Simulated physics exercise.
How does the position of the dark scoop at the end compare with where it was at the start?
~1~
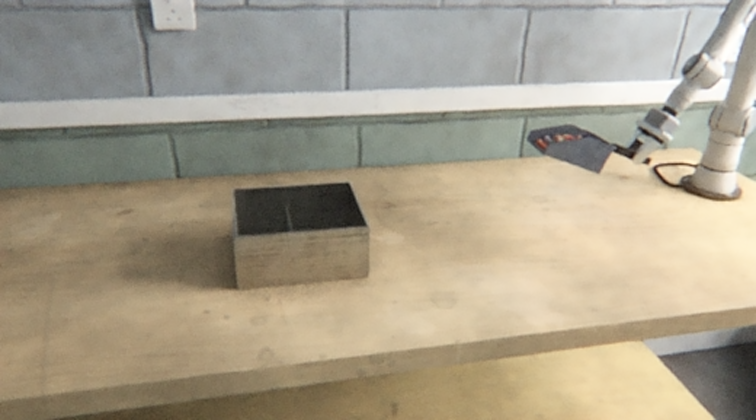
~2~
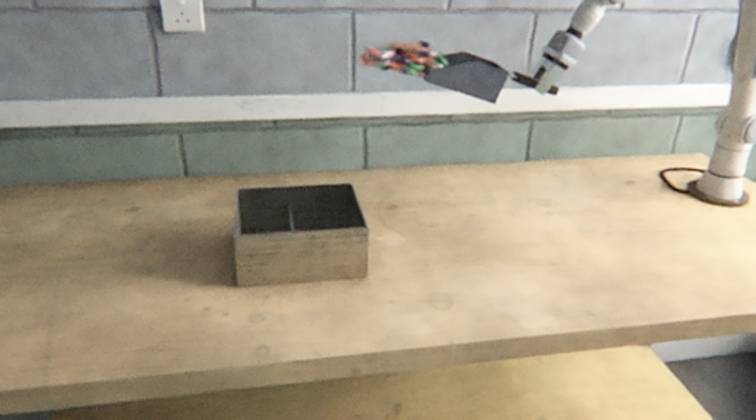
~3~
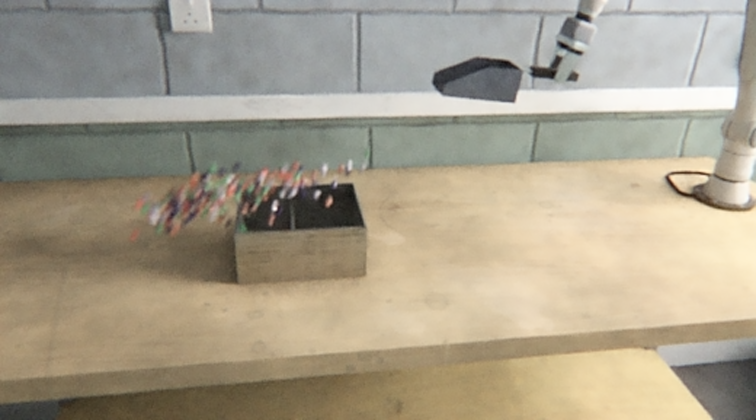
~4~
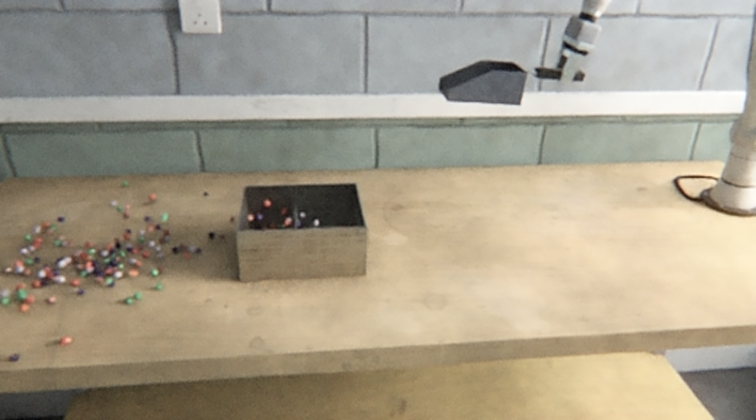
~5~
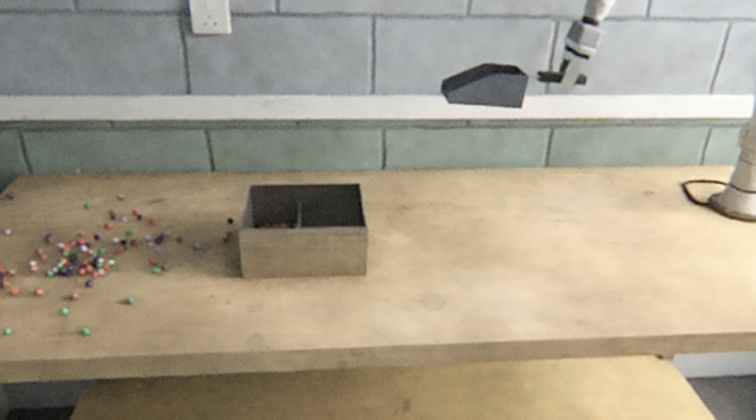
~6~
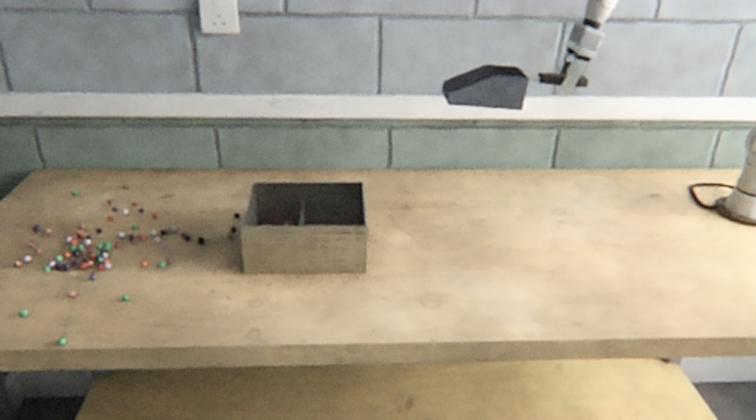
At the start the scoop is low on the right, close to the arm's base. At the end it is held further left and higher up, in front of the wall.
